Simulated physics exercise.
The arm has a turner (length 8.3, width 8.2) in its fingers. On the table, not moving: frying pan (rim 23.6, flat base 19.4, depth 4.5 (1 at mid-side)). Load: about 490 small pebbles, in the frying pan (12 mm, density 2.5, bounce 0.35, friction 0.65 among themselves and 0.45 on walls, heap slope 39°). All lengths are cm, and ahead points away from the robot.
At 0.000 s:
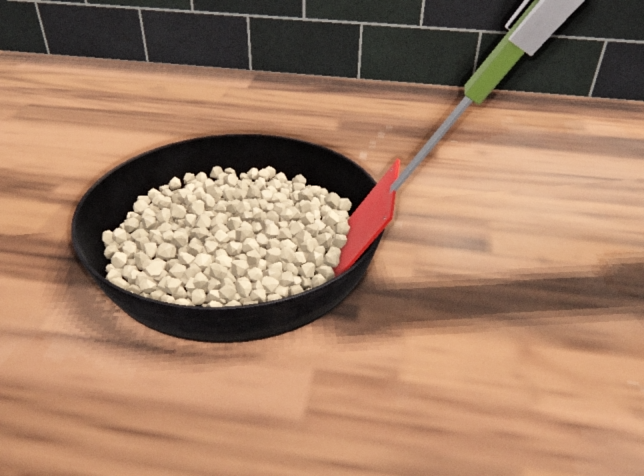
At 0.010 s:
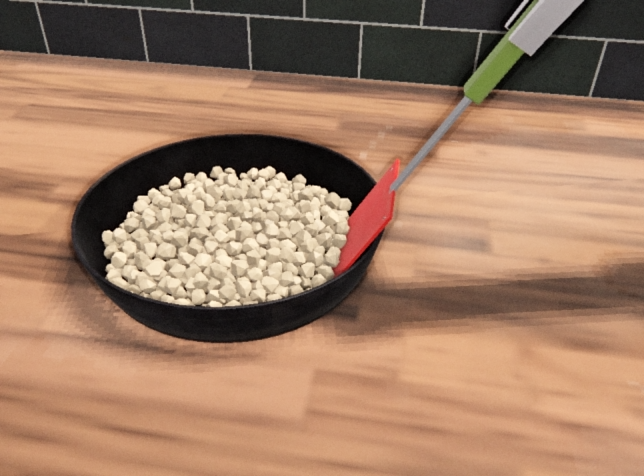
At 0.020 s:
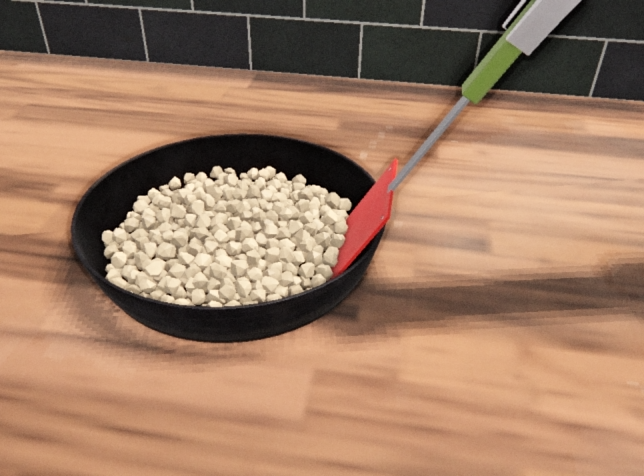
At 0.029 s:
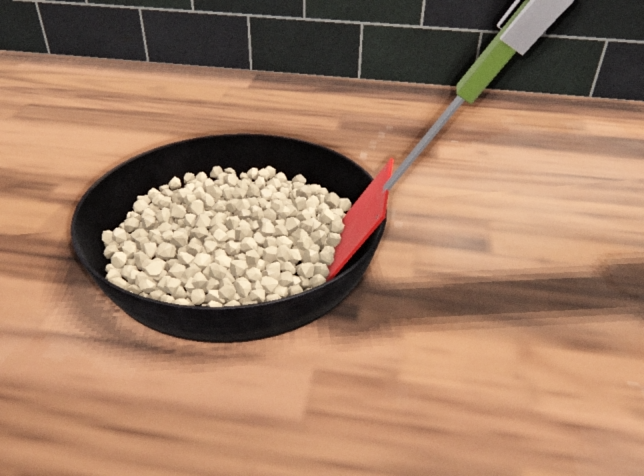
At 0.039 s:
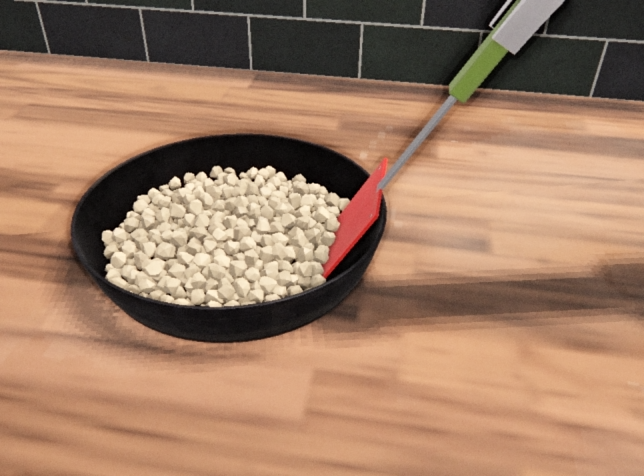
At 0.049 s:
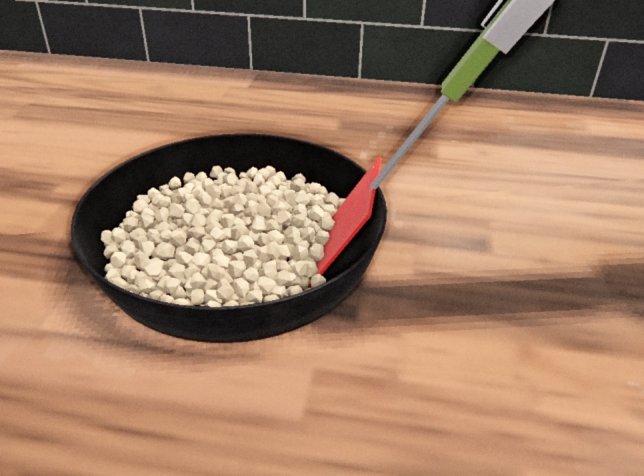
On a wooden counter before dark tiles, a black frying pan full of small pale pebbles sits still, a red turner with a green and grey handle resting inside its right edge. The turner barely moves at first, then slides slightly left against the heap, nudging the nearest pebbles a little.
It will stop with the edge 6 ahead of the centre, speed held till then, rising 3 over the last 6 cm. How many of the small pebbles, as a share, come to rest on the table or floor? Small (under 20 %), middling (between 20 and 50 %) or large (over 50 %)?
On the table or floor the share is small, under 20 %.
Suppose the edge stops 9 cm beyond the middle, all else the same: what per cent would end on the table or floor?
In that case some 20 per cent.
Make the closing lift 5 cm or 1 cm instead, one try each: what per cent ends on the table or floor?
Some 5 and 5 per cent.
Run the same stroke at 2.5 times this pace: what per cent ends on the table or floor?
Some 25 per cent.
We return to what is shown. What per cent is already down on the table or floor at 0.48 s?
Some 5 per cent.
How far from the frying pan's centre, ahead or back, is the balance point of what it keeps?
Some 4.0 cm ahead.
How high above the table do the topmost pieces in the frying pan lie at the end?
About 6.5 cm.
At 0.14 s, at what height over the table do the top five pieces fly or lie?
Roughly 5 cm.
By 0.14 s, sloping 60°, highest piece 5 above the table; 486 in the frying pan.
By 0.23 s, sloping 60°, highest piece 7 above the table; 486 in the frying pan.
By 0.48 s, sloping 60°, highest piece 6 above the table; 469 in the frying pan, 14 on the table or floor, 3 on the blade or in flight.
By 1.53 s, sloping 60°, highest piece 6 above the table; 467 in the frying pan, 19 on the table or floor.
Final count, 467 in the frying pan, 19 on the table or floor. That is 4 % on the table or floor.
